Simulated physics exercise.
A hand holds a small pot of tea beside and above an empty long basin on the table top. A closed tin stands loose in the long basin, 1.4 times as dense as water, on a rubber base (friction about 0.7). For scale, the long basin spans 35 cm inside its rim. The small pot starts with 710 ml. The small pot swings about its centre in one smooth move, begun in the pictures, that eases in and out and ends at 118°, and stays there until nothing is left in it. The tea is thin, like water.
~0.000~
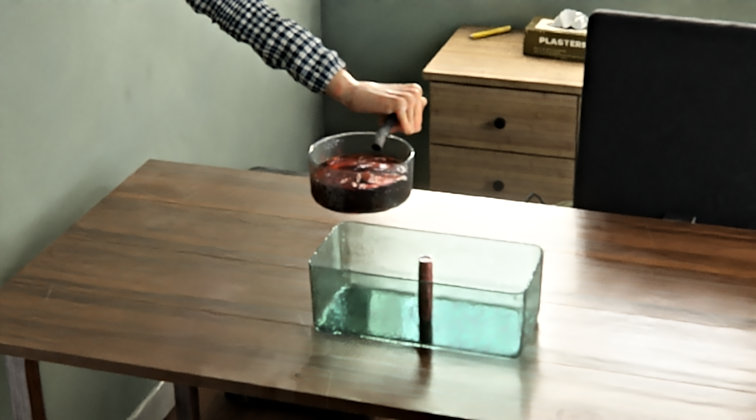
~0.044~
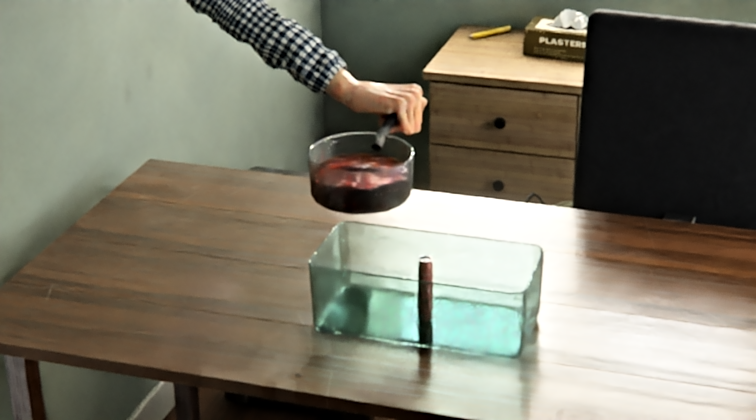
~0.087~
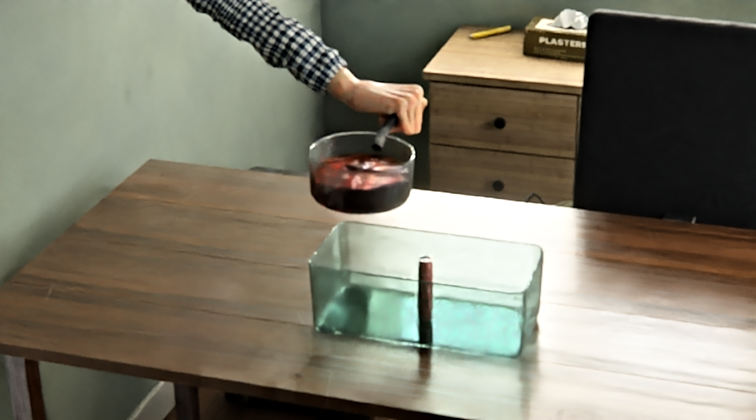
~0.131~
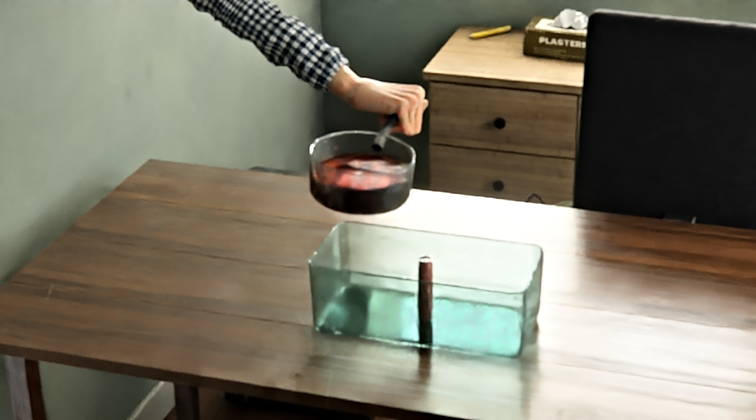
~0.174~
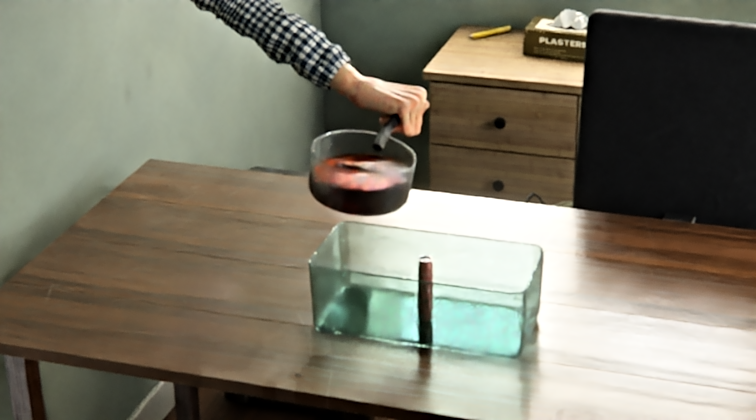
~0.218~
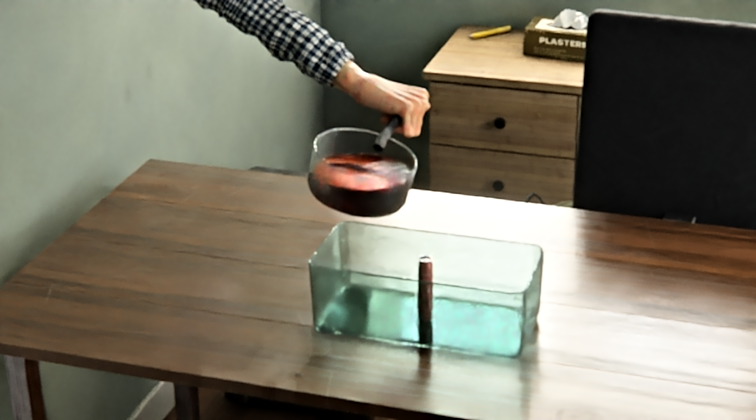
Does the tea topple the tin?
The tin keeps standing.
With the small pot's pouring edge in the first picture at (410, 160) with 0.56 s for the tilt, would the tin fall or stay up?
Then it goes over.
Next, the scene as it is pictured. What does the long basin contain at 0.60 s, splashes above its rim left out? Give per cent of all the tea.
Near 14 in a hundred.
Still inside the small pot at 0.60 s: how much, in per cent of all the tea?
Some 46 per cent.
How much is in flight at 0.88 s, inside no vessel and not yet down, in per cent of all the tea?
Near 7 in a hundred.
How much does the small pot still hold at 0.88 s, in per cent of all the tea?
About 5 per cent.
After 0.60 s the tilt is 78° and 46 per cent is still to pour; the tin stands where it began.
After 0.88 s the tilt is 114° and 5 per cent is still to pour; the tin stands where it began.
After 1.18 s the tilt is 118° and 0 per cent is still to pour; the tin stands where it began.
After 1.50 s the tilt is 118° and 0 per cent is still to pour; the tin stands where it began.
In the end the tin stands where it began.
